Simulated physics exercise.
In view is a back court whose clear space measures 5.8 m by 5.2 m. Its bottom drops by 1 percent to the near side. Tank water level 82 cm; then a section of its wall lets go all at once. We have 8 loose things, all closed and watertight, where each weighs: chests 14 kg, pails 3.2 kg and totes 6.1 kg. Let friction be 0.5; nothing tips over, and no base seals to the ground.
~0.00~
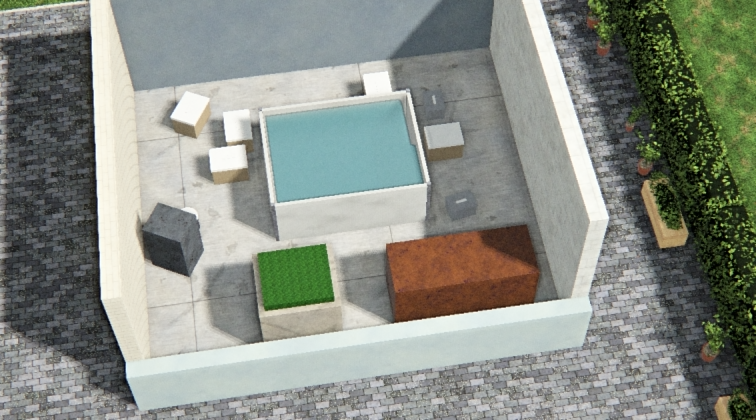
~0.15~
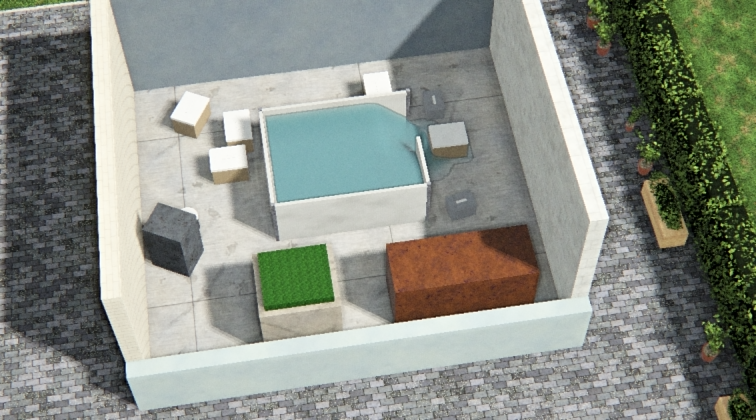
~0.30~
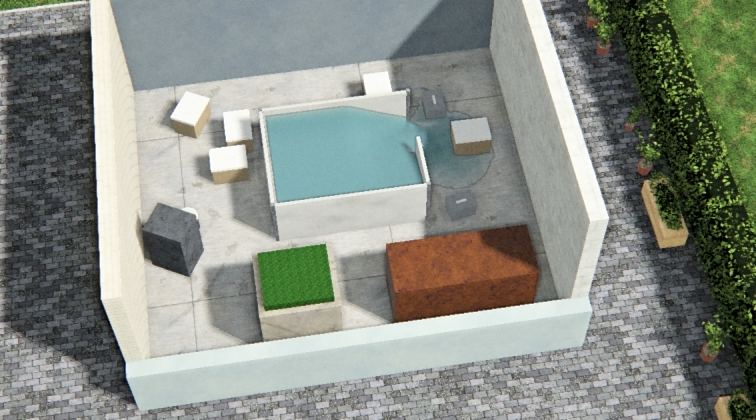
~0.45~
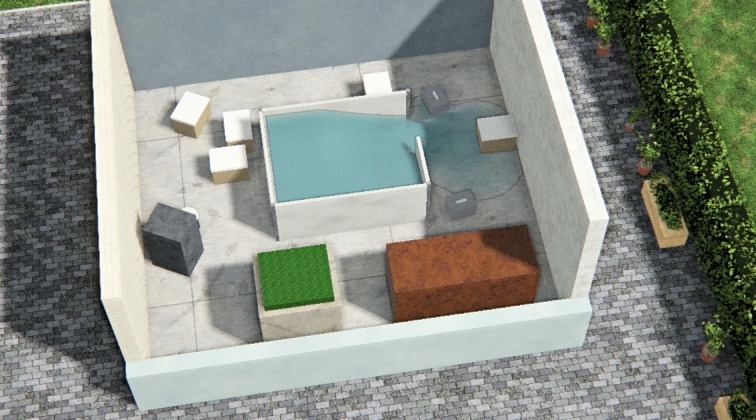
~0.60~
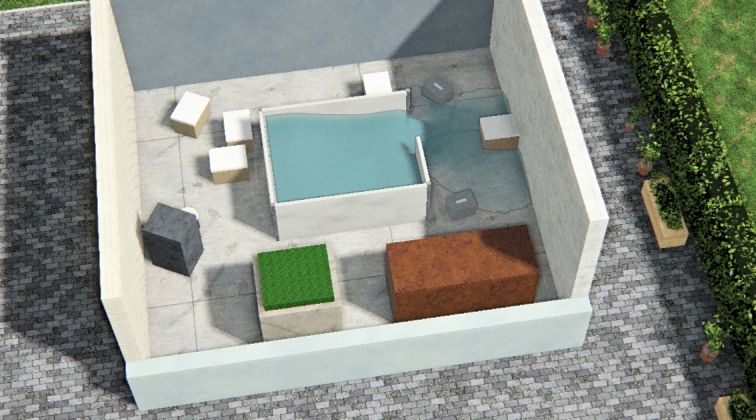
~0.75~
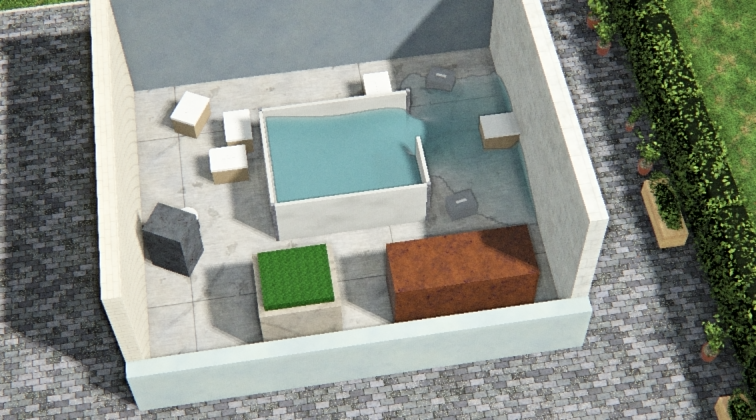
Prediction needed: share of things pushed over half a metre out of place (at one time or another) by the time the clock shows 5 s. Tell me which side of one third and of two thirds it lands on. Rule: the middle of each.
It is a medium share, a third or more but below two thirds.
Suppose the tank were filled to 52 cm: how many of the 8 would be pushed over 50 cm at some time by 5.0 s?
The answer would then be 3.
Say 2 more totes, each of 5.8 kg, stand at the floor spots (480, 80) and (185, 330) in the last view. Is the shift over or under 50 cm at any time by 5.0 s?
First goes beyond, then stays inside.
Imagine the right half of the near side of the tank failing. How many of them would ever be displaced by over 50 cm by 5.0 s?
In that case the number is 4.
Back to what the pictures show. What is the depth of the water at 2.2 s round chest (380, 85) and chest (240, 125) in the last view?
About 4 and 0 cm.
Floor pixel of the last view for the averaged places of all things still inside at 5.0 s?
Centred roughly on (228, 190).
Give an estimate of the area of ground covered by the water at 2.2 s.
Somewhere about 13 m2, give or take.
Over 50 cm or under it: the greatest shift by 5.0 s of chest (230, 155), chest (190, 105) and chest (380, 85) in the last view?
Result, in order: Undershooting / overshooting / overshooting.
After 1.1 s 2 of 8 are over 50 cm from their spots; 1 afloat.
After 2.2 s 2 of 8 are over 50 cm from their spots; 2 afloat.
After 3.5 s 4 of 8 are over 50 cm from their spots; 3 afloat.
After 5.0 s 5 of 8 are over 50 cm from their spots, and 5 have been at some point; 4 afloat.
